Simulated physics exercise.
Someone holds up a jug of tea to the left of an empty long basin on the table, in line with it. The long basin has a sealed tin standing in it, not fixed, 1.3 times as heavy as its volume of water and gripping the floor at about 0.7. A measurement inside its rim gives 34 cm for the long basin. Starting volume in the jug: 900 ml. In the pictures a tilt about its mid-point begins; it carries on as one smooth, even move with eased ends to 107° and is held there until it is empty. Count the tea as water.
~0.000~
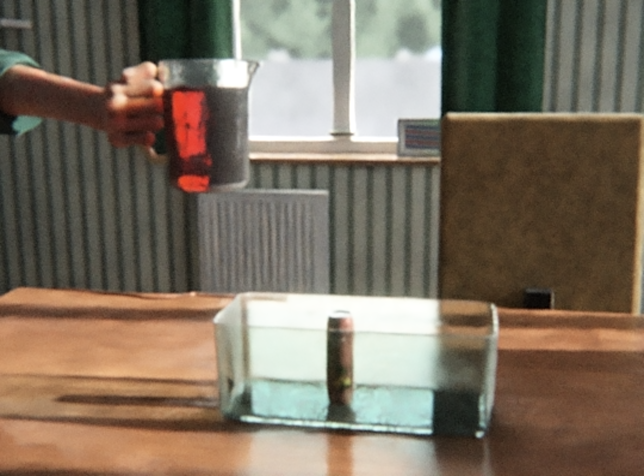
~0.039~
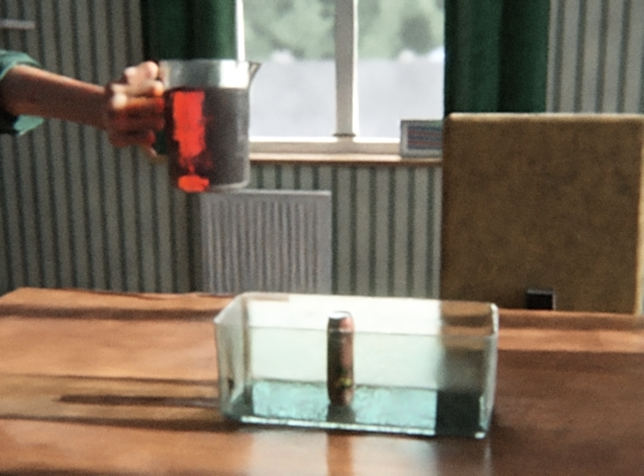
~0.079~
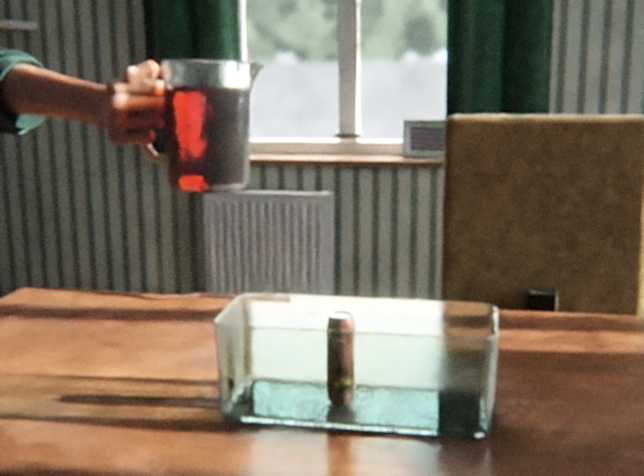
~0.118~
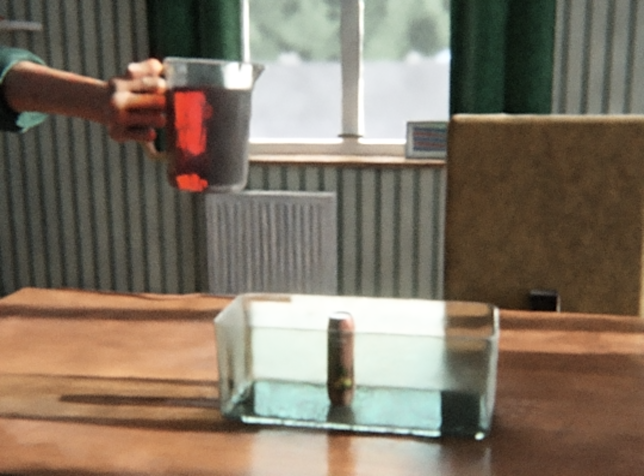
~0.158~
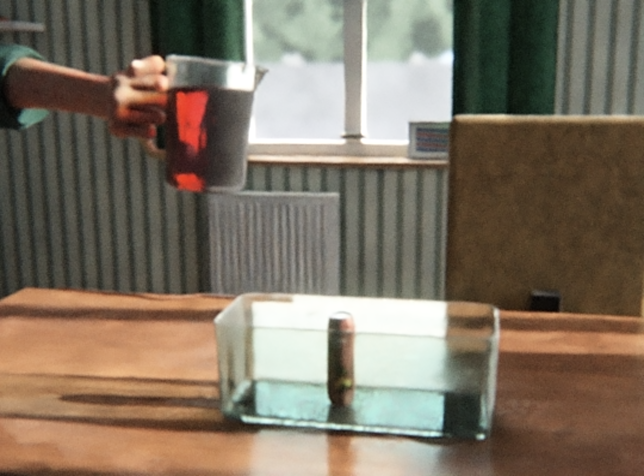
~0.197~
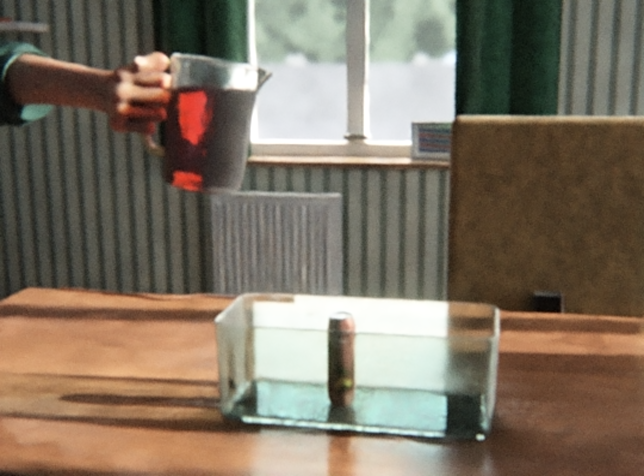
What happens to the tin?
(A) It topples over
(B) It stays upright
The answer is B.
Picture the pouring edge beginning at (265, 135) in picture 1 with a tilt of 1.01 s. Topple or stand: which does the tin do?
Then the tin comes down.
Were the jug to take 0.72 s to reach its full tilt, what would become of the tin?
In that case the tin stays vertical.
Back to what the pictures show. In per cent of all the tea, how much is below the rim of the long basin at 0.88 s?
About 28 per cent.
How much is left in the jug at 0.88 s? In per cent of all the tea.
Around 40 in a hundred is still there.
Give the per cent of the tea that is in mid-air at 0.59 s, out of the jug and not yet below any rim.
About 10 per cent.
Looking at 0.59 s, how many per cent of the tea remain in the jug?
I'd put it near 90 percent.
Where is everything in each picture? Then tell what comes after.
Tilt 0°; pouring edge (262, 62); surface from (168, 87) to (248, 87); the long basin's rim runs from (227, 309) to (495, 321); the tin's top is at (340, 317), in the first picture.
Tilt 0°; pouring edge (263, 63); surface from (169, 87) to (249, 88), in the second picture.
Tilt 2°; pouring edge (264, 64); surface from (170, 87) to (250, 88), in the third picture.
Tilt 4°; pouring edge (267, 66); surface from (172, 87) to (251, 89), in the fourth picture.
Tilt 6°; pouring edge (270, 70); surface from (174, 87) to (253, 90), in the fifth picture.
Tilt 10°; pouring edge (273, 74); surface from (176, 88) to (256, 90), in the sixth picture.
Then, 0.59 s in, the tilt is 68° and 89 per cent is still to pour; the tin stands where it began.
Then, 0.88 s in, the tilt is 103° and 39 per cent is still to pour; the tin stands where it began.
Then, 1.18 s in, the tilt is 107° and 4 per cent is still to pour; the tin stands where it began.
Then, 1.51 s in, the tilt is 107° and 0 per cent is still to pour; the tin stands where it began.
Finally, the tin stands where it began.
